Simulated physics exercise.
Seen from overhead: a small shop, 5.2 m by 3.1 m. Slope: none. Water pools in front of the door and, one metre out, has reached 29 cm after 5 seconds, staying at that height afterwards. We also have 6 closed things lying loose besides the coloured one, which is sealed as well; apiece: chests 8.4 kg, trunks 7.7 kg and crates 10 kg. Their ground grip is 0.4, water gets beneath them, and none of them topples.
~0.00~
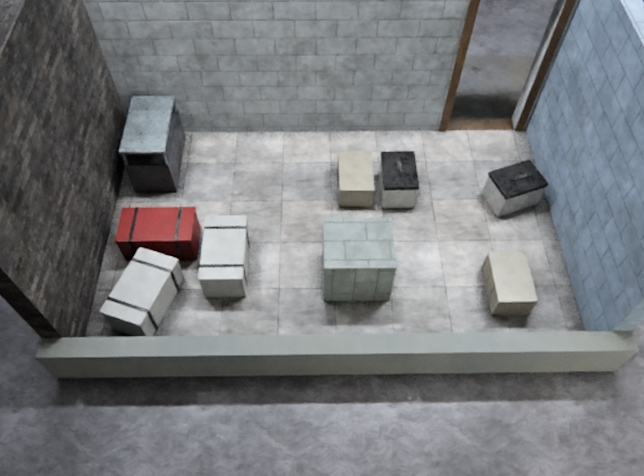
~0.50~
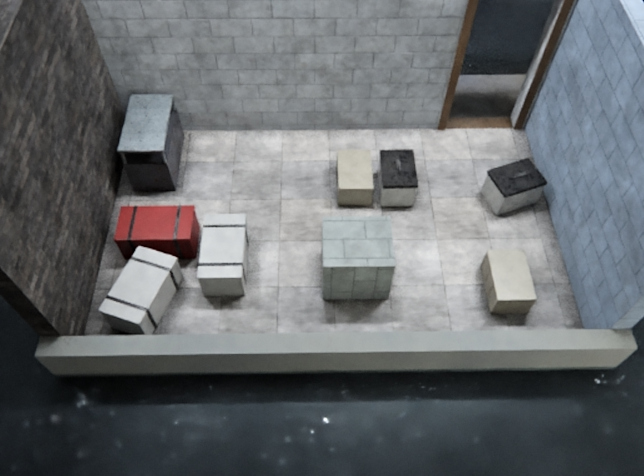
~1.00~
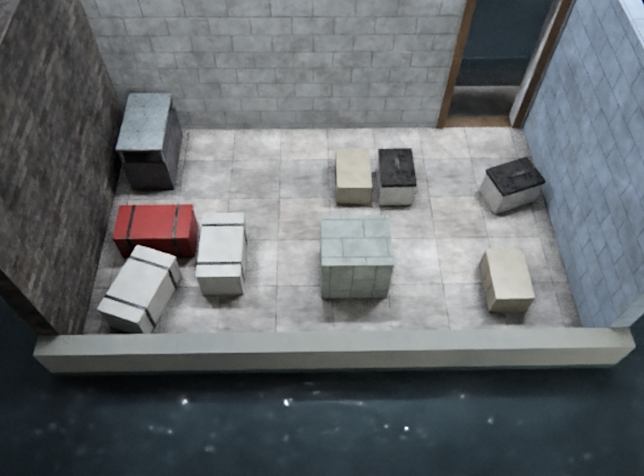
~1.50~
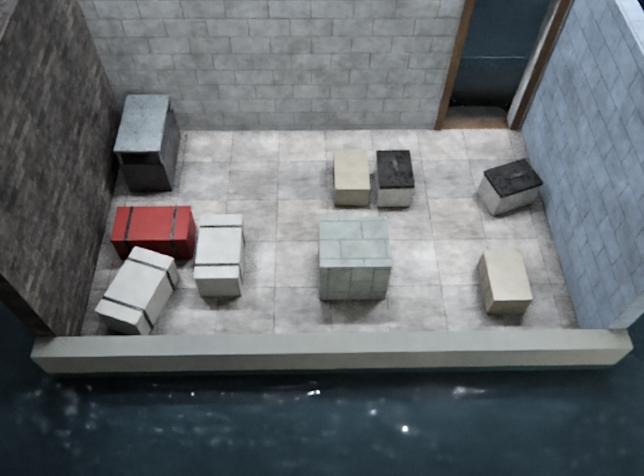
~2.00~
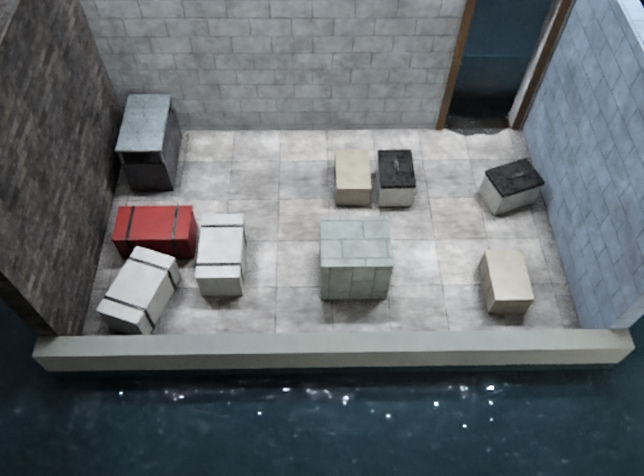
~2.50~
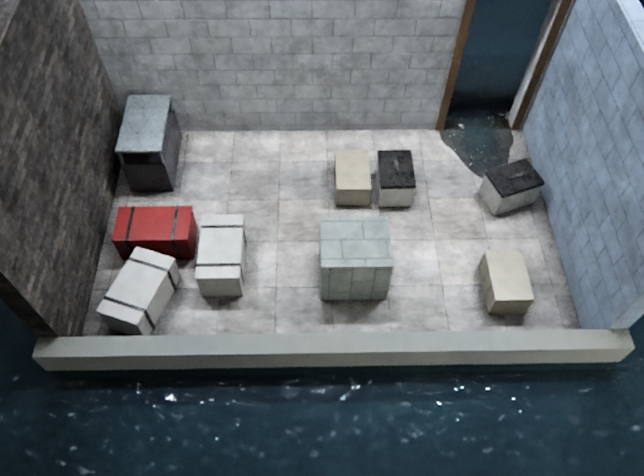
Small roofless shop with a red trunk and scattered boxes standing still as dark water surrounds it and begins seeping through the doorway.
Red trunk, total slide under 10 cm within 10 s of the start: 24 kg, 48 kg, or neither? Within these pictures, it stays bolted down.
Only the heavier amount suffices.
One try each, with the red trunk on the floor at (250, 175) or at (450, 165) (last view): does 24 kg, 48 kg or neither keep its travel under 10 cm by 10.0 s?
For the first spot the lighter suffices, for the second both come up short.
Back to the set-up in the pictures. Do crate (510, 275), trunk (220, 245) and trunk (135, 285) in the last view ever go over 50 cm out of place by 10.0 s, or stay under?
First exceeds it, then stays inside, then stays inside.
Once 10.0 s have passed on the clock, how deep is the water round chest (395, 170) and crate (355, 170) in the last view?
Depth approx. 5 cm / 4 cm.
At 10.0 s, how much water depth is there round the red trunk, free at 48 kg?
Around 8 cm.
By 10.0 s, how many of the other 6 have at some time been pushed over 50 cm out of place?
The number is 2.
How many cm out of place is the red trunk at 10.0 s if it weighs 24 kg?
Close to 40 centimetres.
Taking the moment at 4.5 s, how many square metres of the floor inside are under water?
Roughly 5.0 m2 of it is wet.
After 3.5 s the red trunk would be 0 cm from its start with 24 kg and 0 cm from its start with 48 kg; 0 cm of water round it then.
After 4.5 s the red trunk would be 0 cm from its start with 24 kg and 0 cm from its start with 48 kg; 0 cm of water round it then.
After 7.0 s the red trunk would be 0 cm from its start with 24 kg and 0 cm from its start with 48 kg; 0 cm of water round it then.
After 10.0 s the red trunk would be 40 cm from its start with 24 kg and 0 cm from its start with 48 kg; 8 cm of water round it then.
